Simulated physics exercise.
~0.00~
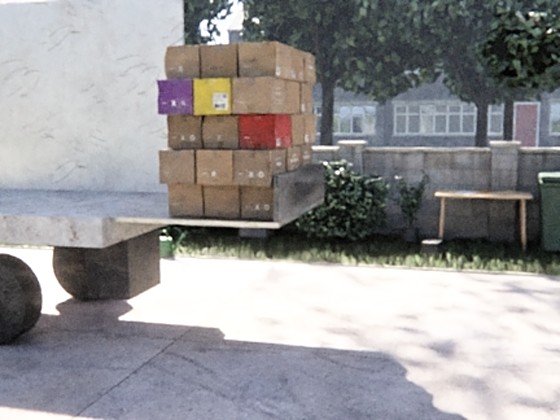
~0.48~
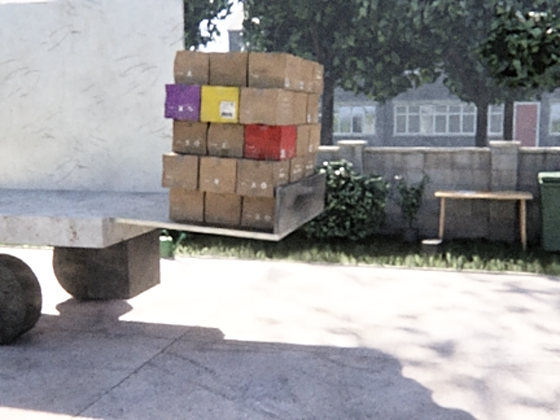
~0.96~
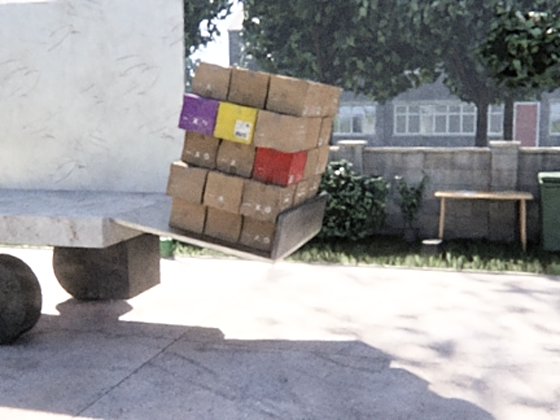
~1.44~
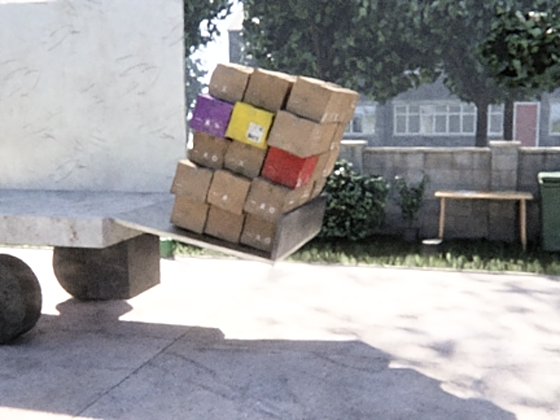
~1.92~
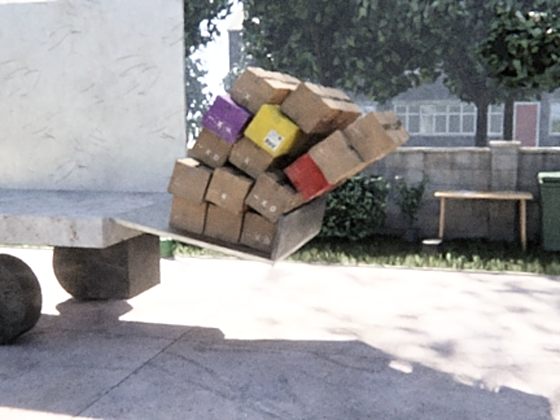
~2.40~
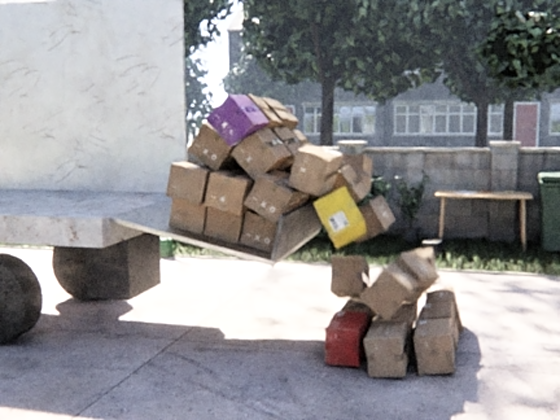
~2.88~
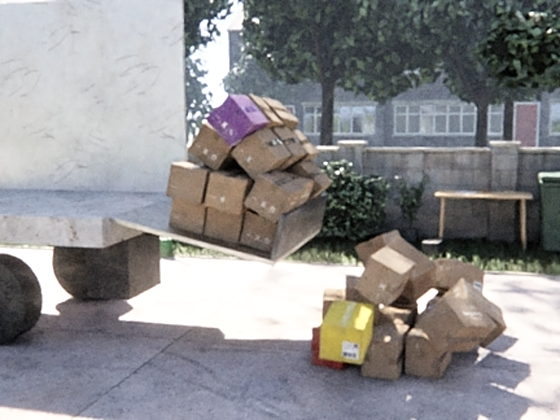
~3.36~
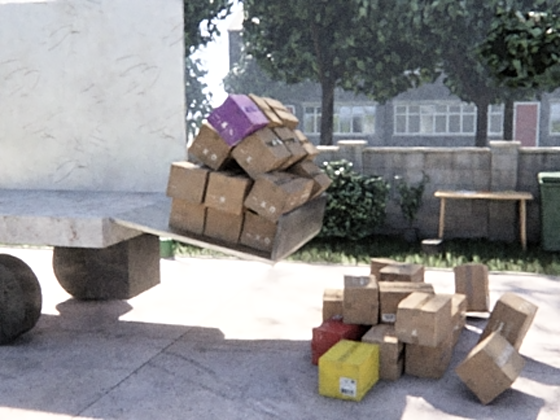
The footage shows stacked cardboard cartons on a truck's tail lift as the platform tilts down to the right; the stack leans and slides, and many boxes, including the red and yellow ones, tumble onto the pavement, while the purple one stays tilted atop the remaining pile.
